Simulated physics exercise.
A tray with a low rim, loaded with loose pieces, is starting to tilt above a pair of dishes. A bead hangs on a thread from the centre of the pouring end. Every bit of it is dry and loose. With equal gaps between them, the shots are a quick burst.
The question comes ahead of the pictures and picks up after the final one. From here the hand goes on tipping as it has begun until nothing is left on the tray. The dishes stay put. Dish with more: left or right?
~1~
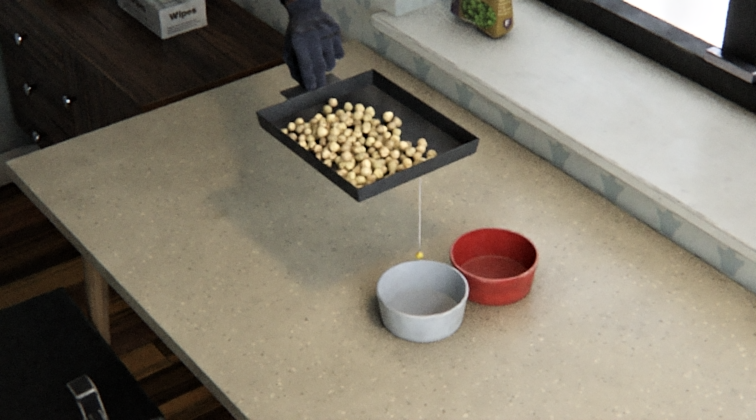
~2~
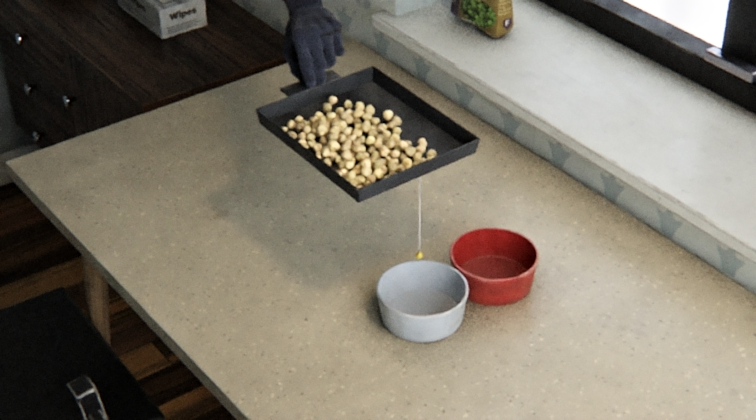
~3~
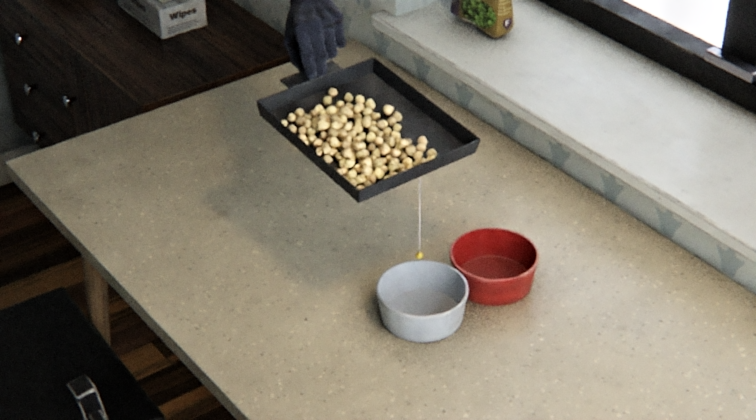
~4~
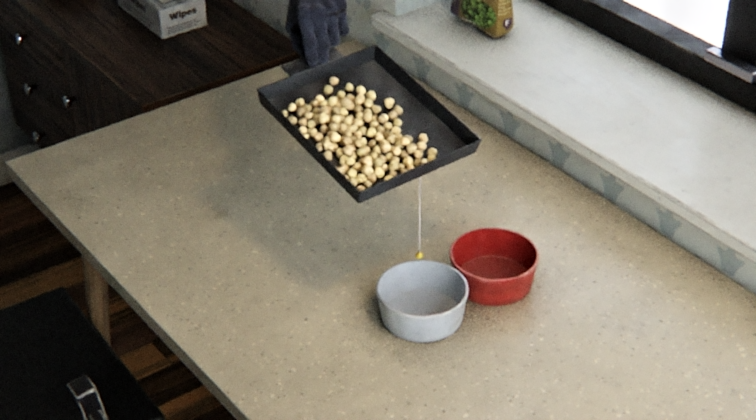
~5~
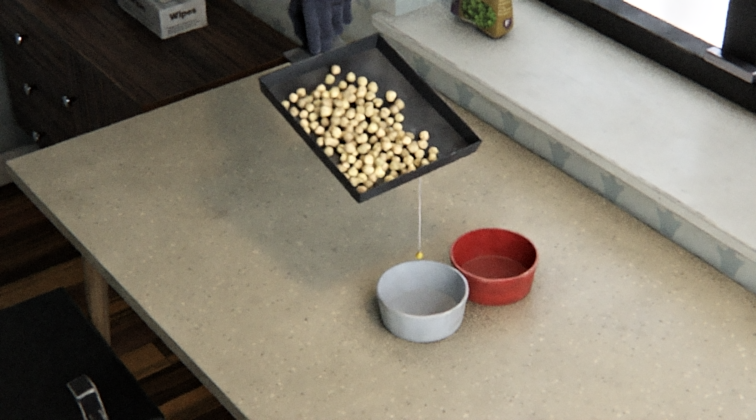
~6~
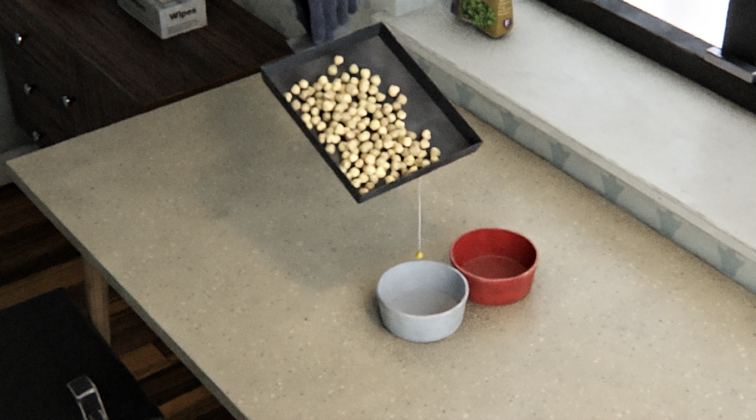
The larger share will most likely go to the dish on the left.
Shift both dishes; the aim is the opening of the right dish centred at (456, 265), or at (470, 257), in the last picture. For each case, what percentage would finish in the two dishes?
Try 1: Some 60 %; try 2: Some 50 %.
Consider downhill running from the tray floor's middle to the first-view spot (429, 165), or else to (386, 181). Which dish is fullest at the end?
For the first heading it's the dish at right, and for the second it's the dish at left.
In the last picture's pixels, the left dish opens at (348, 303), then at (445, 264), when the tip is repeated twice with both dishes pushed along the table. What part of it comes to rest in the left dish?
Close to 10 in a hundred, then close to 20 in a hundred.
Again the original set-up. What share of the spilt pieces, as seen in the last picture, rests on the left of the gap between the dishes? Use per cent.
Close to 50 per cent of the spill, I think.
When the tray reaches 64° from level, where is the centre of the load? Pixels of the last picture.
About (393, 145).
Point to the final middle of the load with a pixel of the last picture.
About pixel (434, 317).
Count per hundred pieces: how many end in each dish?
In the left dish you'd find about 50 % of the load, and in the right dish about 10 %.
Soon after the last picture, tray tipped steeply; nearly all on the tray; a stray few in the air.
A little later, tray tipped past a quarter turn; nearly all on the tray; a stray few in the left dish; a stray few in the right dish; a stray few outside both; a stray few in the air.
Later still, tray tipped past a quarter turn; about half in the left dish; a small part in the right dish; about a third outside both.
At rest, tray tipped past a quarter turn; about half in the left dish; a small part in the right dish; about a third outside both.
